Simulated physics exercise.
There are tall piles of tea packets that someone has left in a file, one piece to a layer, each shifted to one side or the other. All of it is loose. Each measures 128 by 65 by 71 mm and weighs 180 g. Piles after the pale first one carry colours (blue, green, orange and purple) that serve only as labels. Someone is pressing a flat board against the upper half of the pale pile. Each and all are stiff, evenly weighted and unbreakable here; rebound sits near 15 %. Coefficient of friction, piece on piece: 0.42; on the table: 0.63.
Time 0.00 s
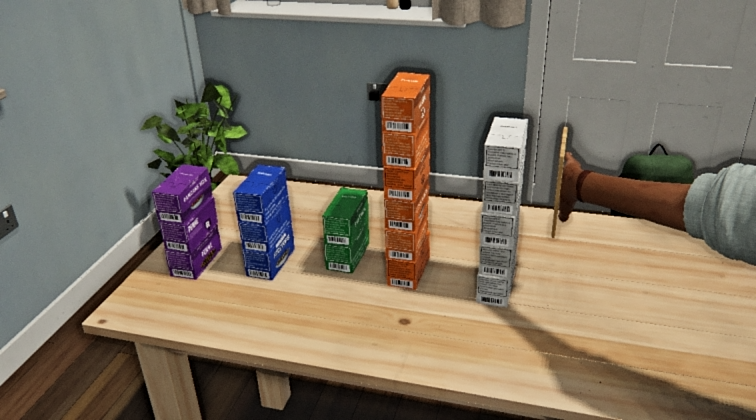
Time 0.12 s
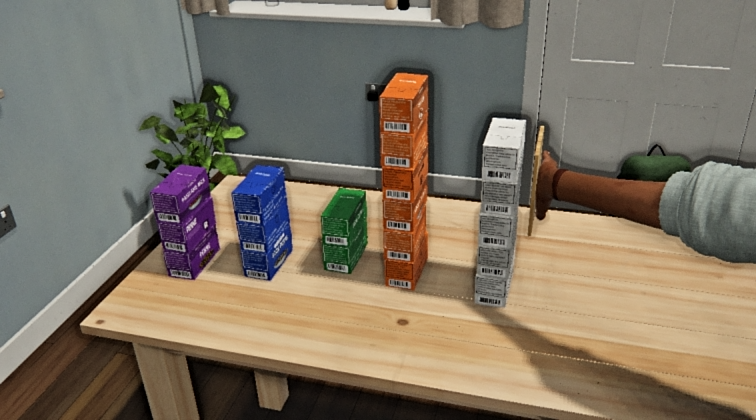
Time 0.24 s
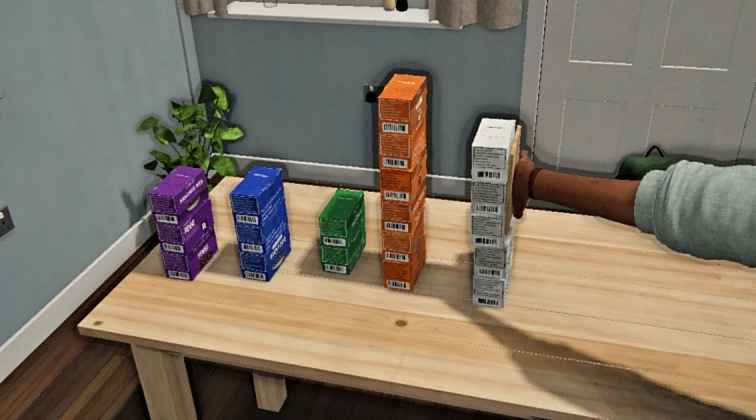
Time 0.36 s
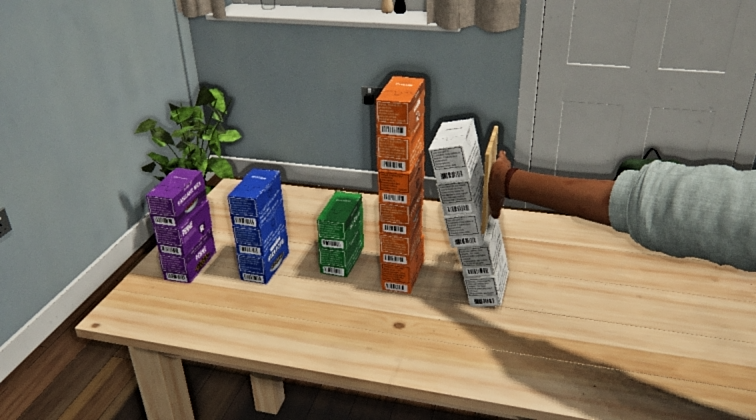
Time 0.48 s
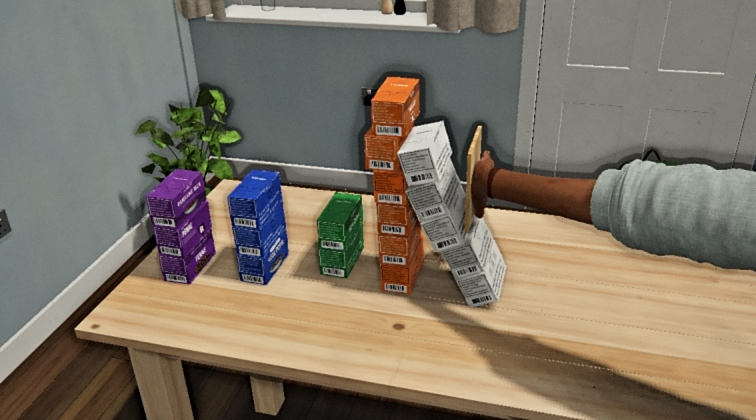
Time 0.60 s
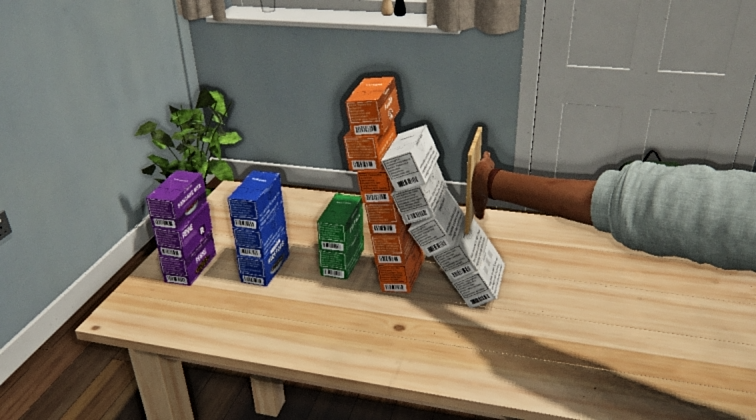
On a table, a hand pushes a board leftward, leaning white packets against orange ones.
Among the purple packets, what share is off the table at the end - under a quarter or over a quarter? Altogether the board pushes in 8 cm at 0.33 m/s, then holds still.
I would say upwards of a quarter of them.
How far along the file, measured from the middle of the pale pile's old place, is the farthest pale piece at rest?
It ends some 34 cm away.
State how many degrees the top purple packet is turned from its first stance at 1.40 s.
I'd estimate close to 50°.
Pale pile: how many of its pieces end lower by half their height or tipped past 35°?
Count: 5 pale pieces.
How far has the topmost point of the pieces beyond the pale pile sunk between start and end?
It sits roughly 26 centimetres lower.
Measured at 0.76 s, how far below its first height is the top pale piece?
The top piece is some 6 centimetres lower than at the start.
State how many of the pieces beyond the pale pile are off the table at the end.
Tally: 4.
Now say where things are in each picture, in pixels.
In the first picture (pixels give the middle of a visible side), board (559, 187) 7 cm short; top purple packet (197, 195); top orange packet (398, 115); none of the others has stirred.
In the second picture, board (534, 186) 26 mm short; top purple packet (195, 195).
In the third picture, board (510, 185) 13 mm in; top purple packet (193, 196).
In the fourth picture, board (486, 185) 53 mm in, top of the pale pile leaning 14°; top purple packet (191, 199); none of the others has stirred.
In the fifth picture, board (468, 184) 8 cm in, top of the pale pile leaning 17°; top purple packet (191, 200); top orange packet (388, 119) 9 mm from its place; movement in 3 of them.
In the sixth picture, board (469, 185) 8 cm in, stopped, top of the pale pile leaning 24°; top purple packet (191, 201); top orange packet (365, 119) 8° from how it stood; steepest lean 8°, the packet at (375, 188); movement in 6 of them.
After 0.76 s, 5 of the pale pile down; none of the 3 purple packets off the table (0 of 14 in all colours); top purple packet unmoved; top orange packet 23° from how it stood, 21 mm lower.
After 0.98 s, 5 of the pale pile down; none of the 3 purple packets off the table (0 of 14 in all colours); top purple packet unmoved; top orange packet on its side.
After 1.40 s, 5 of the pale pile down; none of the 3 purple packets off the table (1 of 14 in all colours); top purple packet 51° from how it stood, 56 mm lower; top orange packet on its side.
After 1.80 s, 5 of the pale pile down; 2 of the 3 purple packets off the table (4 of 14 in all colours); top purple packet on its side; top orange packet on its side.
In the end (2.1 s), 5 of the pale pile down; 2 of the 3 purple packets off the table (4 of 14 in all colours); top purple packet 66° from how it stood, 88 cm lower; top orange packet on its side. That is 67 per cent.
